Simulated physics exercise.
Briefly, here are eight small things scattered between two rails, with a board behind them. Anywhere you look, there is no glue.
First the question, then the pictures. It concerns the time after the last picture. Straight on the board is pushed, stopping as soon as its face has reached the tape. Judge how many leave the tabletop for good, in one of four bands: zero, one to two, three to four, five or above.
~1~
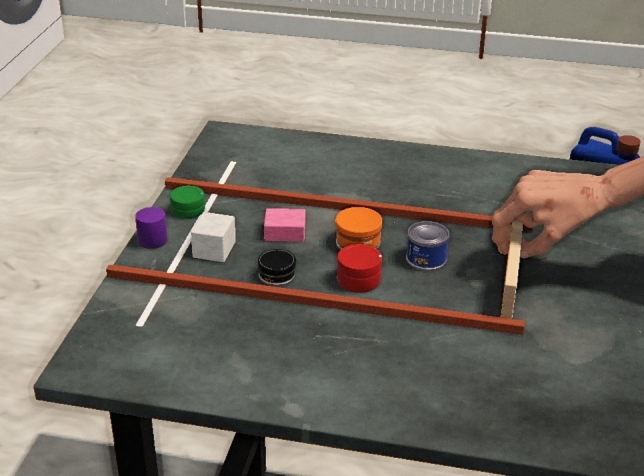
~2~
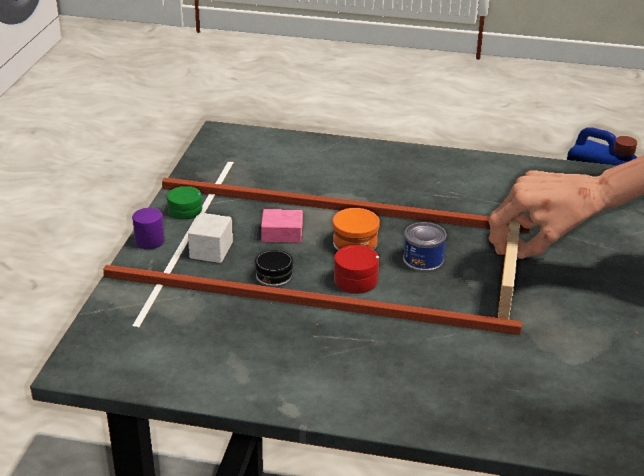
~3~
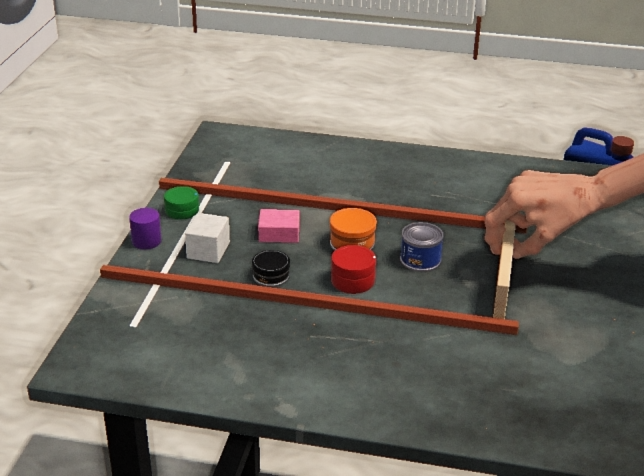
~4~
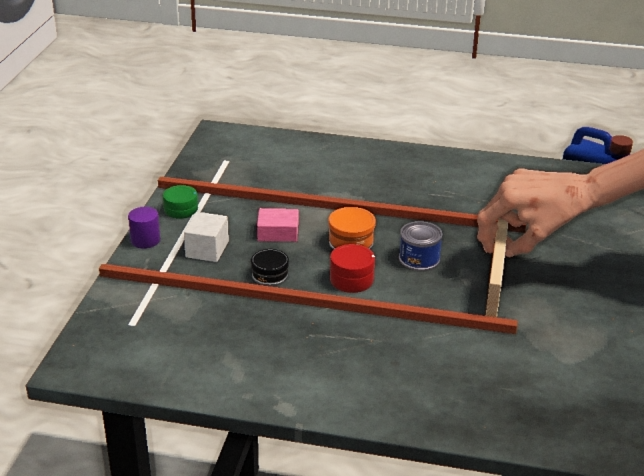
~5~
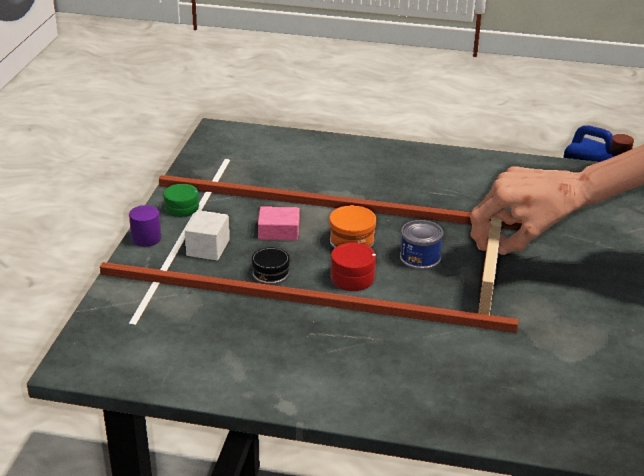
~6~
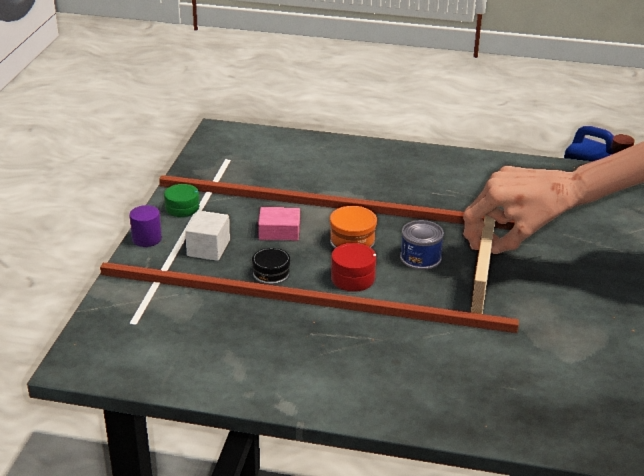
That falls in the band one to two.
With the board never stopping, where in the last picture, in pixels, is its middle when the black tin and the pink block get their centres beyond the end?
The middle sits near (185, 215) for the first and near (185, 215) for the other.
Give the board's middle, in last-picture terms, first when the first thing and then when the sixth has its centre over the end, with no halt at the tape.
Around (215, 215); afterwards around (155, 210).
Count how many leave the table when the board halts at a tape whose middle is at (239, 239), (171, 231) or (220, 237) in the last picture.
Going through each try, you'd get 0, 5 and 0.
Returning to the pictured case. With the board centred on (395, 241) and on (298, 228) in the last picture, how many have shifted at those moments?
2 by the first point, 5 by the second.
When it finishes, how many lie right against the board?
That would be 3 of them.
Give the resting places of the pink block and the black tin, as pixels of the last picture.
You'll find the pink block at roughly (144, 206) and the black tin at roughly (114, 253).
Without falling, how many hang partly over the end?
It totals 3.
Soon after, none off yet; purple lid at rest near (146, 226); green lid at rest near (182, 200); white block at rest near (208, 235).
Then, none off yet; purple lid moving near (140, 225); green lid moved a little near (169, 196); white block moved about its own width near (169, 232).
At rest, the number that fall off is one or two; fallen, green lid and purple lid.
